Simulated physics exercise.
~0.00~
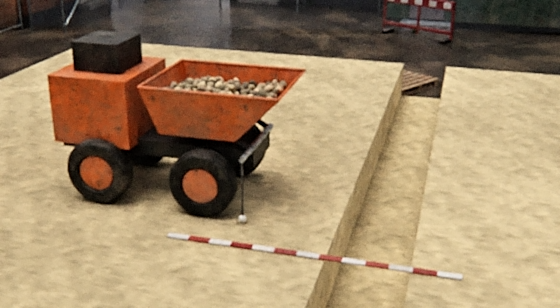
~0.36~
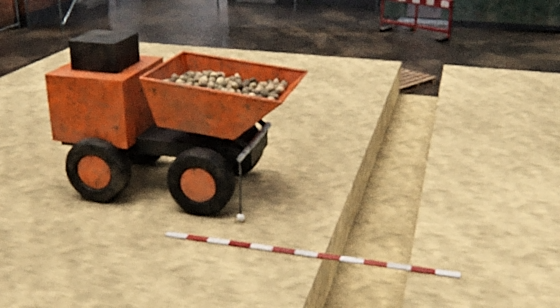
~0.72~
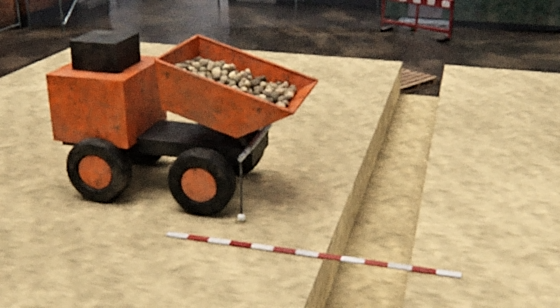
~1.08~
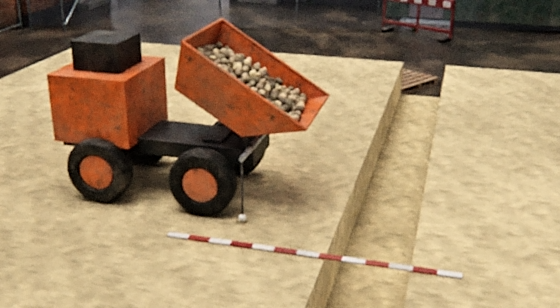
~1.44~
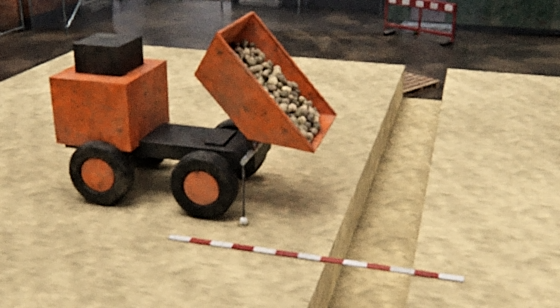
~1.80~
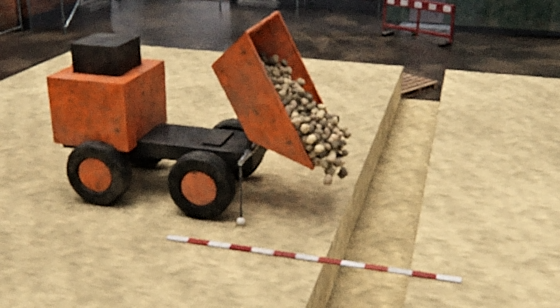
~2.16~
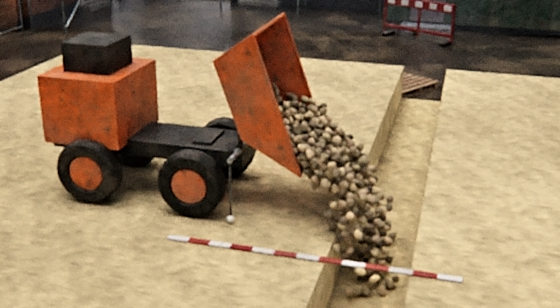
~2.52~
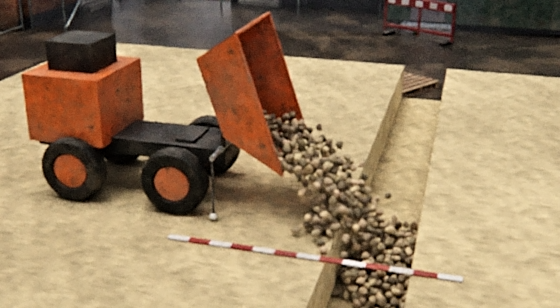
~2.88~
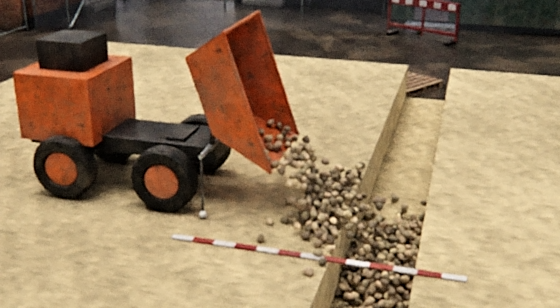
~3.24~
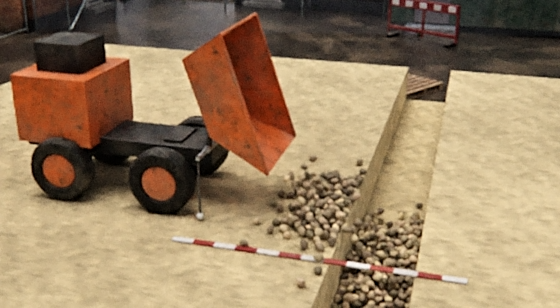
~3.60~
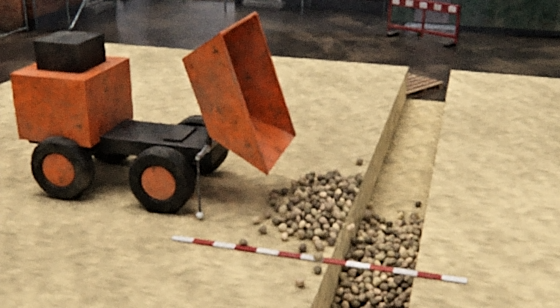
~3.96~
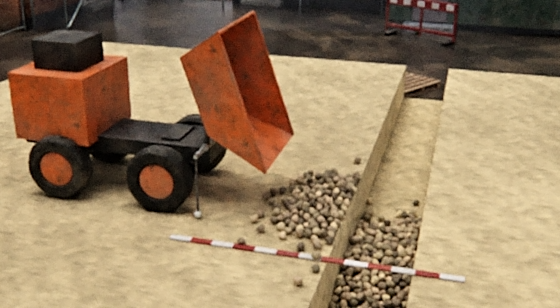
The clip shows an orange dumper tipping its skip of stones steeply toward a trench, then backing left as they pour out. The skip empties and stays raised, with most of the stones in the trench and a smaller heap left on the ground before its edge.
